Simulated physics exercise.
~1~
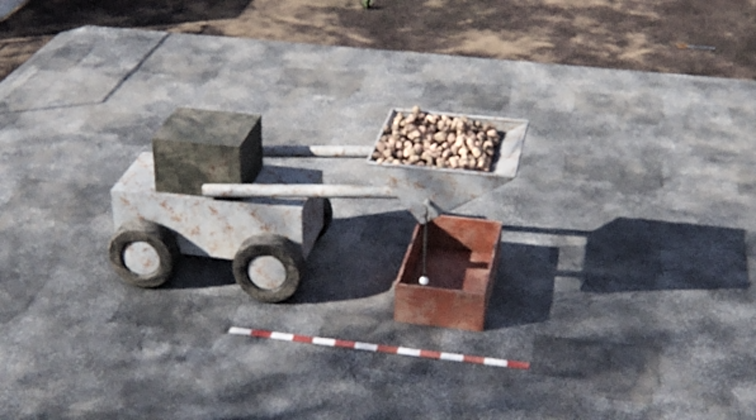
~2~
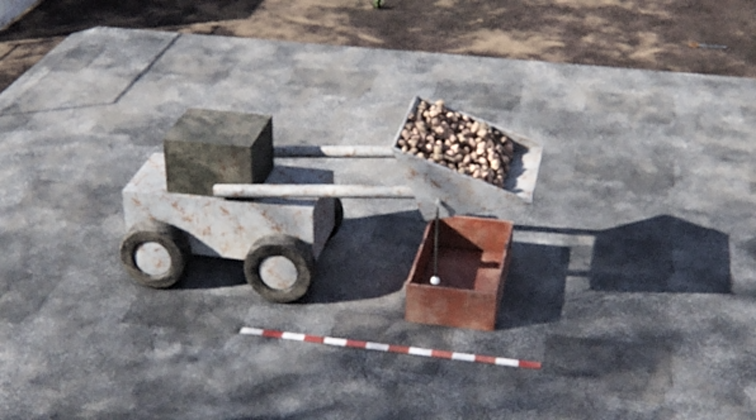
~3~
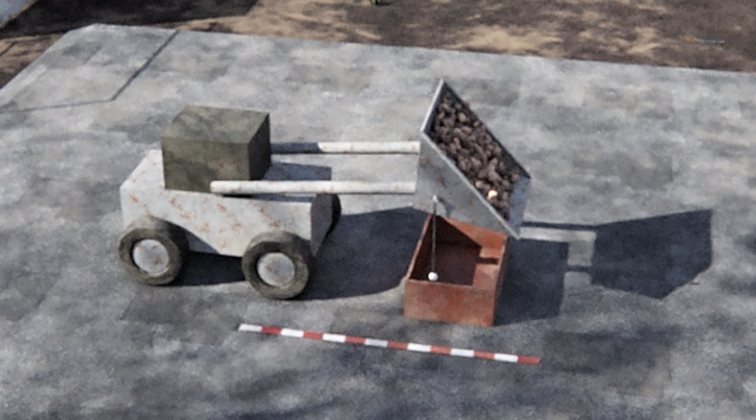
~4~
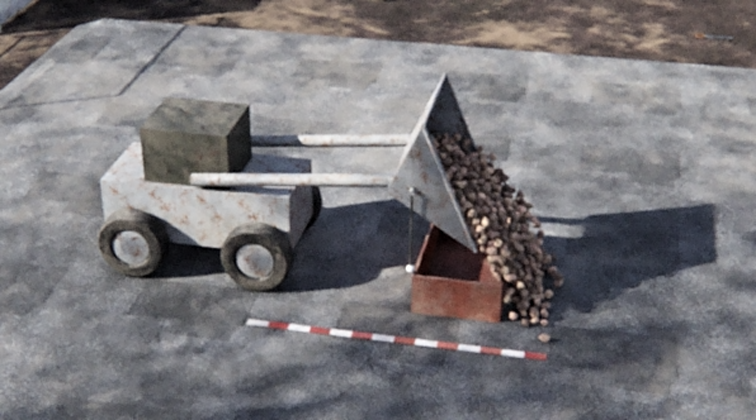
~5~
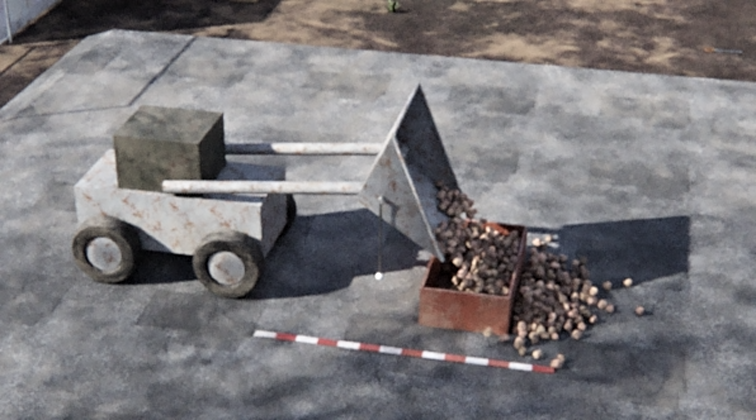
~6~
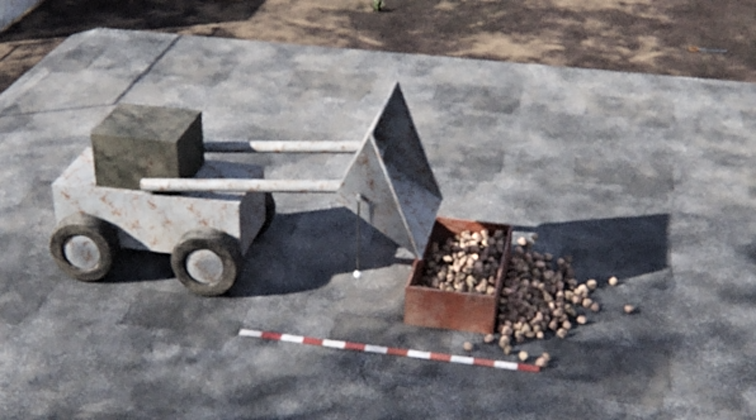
On grey paving, a loader tips stones rightward, backing away left as they fill a reddish bin and spill beyond it.
